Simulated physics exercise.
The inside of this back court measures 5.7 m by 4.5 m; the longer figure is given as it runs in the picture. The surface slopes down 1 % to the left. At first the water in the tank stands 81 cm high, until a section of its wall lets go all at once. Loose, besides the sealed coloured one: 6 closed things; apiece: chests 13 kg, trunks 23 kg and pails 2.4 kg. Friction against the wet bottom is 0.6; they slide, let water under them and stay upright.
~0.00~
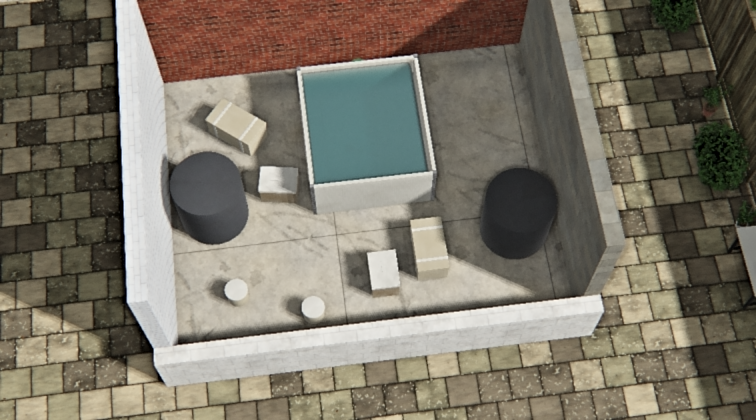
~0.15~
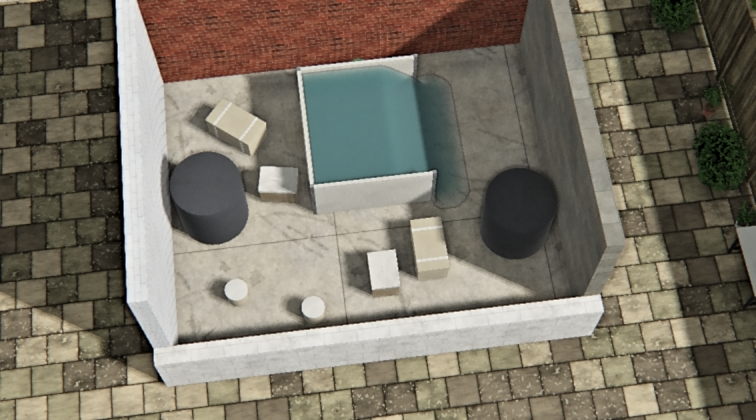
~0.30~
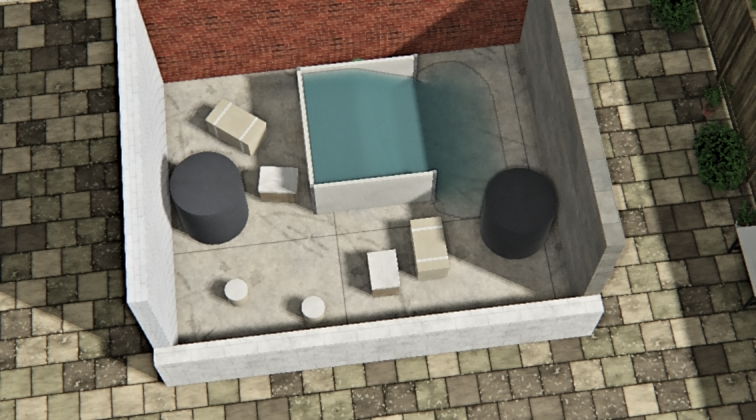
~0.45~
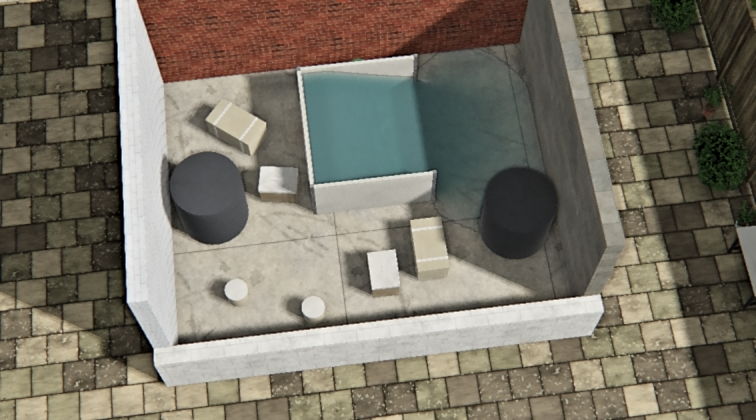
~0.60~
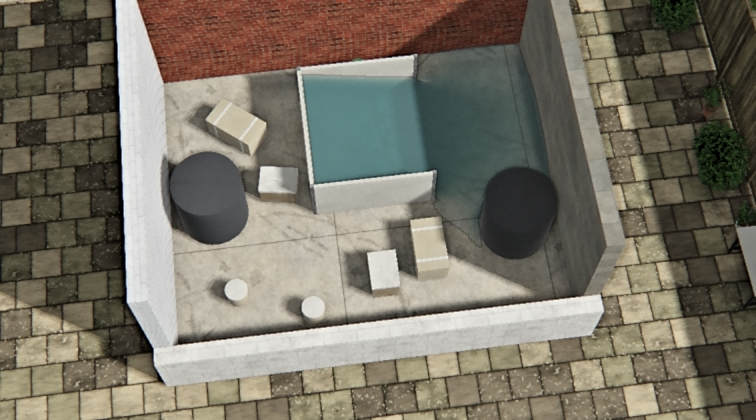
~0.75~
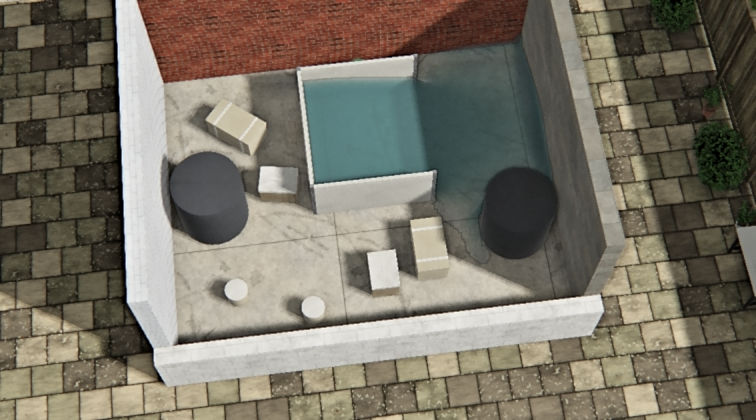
Walled back court with a tank of water losing its right side, water spreading rightward over the floor, objects staying still.
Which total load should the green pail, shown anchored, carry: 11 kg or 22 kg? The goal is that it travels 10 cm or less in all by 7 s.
Neither will do.
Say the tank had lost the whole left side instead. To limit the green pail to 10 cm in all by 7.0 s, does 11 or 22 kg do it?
Result: Both masses insufficient.
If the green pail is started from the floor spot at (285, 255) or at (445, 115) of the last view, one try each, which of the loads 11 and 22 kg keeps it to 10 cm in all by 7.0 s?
Try 1: Greater mass required. Try 2: Both insufficient.
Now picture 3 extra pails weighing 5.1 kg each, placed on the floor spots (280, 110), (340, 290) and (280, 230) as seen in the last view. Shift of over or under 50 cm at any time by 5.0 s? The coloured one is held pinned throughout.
First one stayed within, second went beyond, third stayed within.
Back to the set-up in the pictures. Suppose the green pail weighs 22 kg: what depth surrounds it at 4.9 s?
Close to 17 cm deep.
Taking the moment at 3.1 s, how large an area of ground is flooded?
Somewhere around 18 m2, roughly.
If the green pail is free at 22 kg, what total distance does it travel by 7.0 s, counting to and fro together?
Close to 350 cm, all told.
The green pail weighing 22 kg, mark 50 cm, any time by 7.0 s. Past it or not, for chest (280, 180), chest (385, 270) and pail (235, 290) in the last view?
Shift vs threshold, in turn: Stays inside / goes outside / goes outside.
After 1.4 s the green pail would be 0 cm from its start with 11 kg and 0 cm from its start with 22 kg; 0 cm of water round it then.
After 3.1 s the green pail would be 276 cm from its start with 11 kg and 195 cm from its start with 22 kg; 9 cm of water round it then.
After 4.9 s the green pail would be 267 cm from its start with 11 kg and 281 cm from its start with 22 kg; 17 cm of water round it then.
After 7.0 s the green pail would be 232 cm from its start with 11 kg and 282 cm from its start with 22 kg; 11 cm of water round it then.
